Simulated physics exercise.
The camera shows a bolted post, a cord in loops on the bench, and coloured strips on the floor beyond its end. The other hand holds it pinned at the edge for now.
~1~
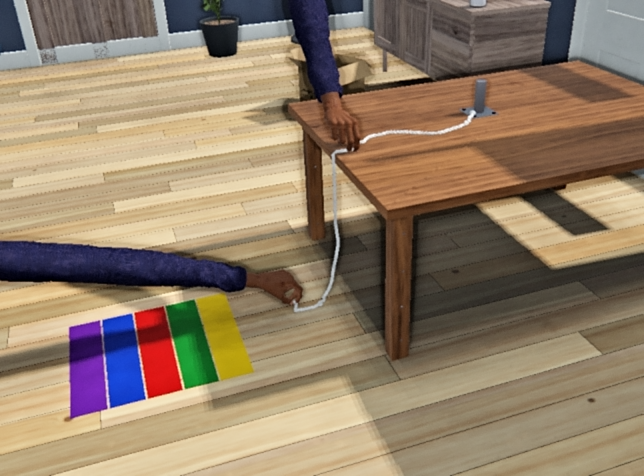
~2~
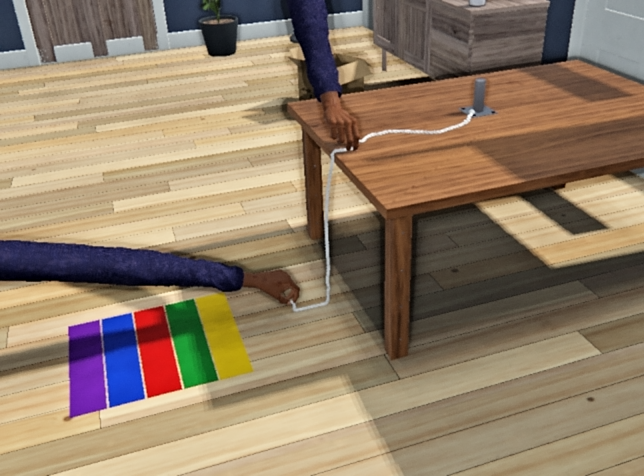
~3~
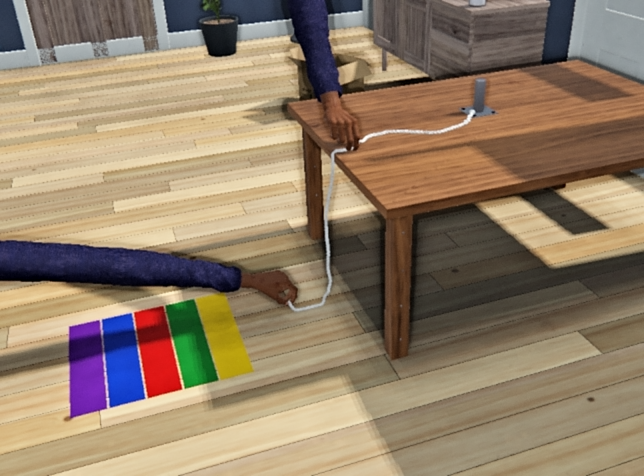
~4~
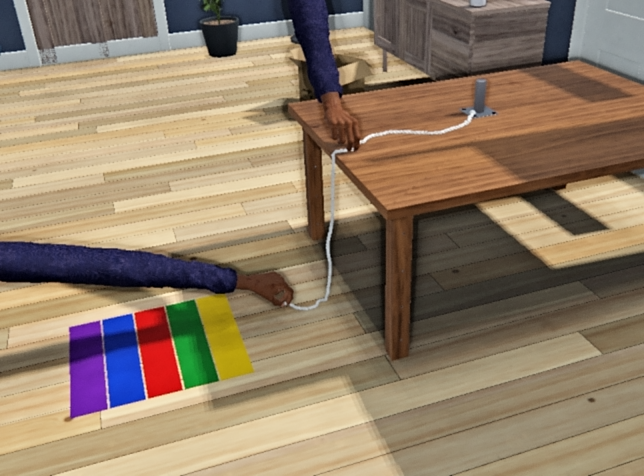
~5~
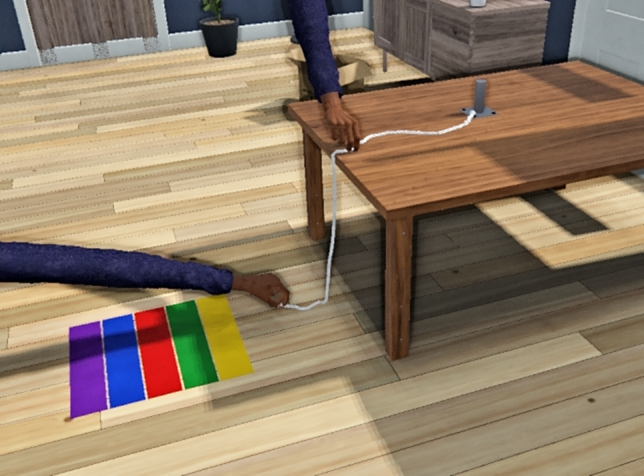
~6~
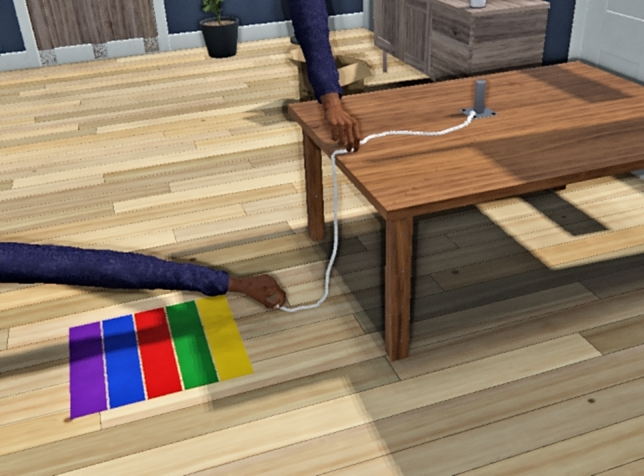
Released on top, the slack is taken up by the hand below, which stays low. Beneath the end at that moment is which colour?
Beneath it is red.
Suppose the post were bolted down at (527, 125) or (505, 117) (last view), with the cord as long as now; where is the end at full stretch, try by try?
Approx. (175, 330); approx. (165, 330).
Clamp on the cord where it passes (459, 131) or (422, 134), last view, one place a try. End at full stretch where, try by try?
(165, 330) and (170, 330).
Soon after, end near (204, 323); over yellow.
After that, end near (168, 331); over red.
At the stop, end near (147, 336); over red. It halts on the red strip.
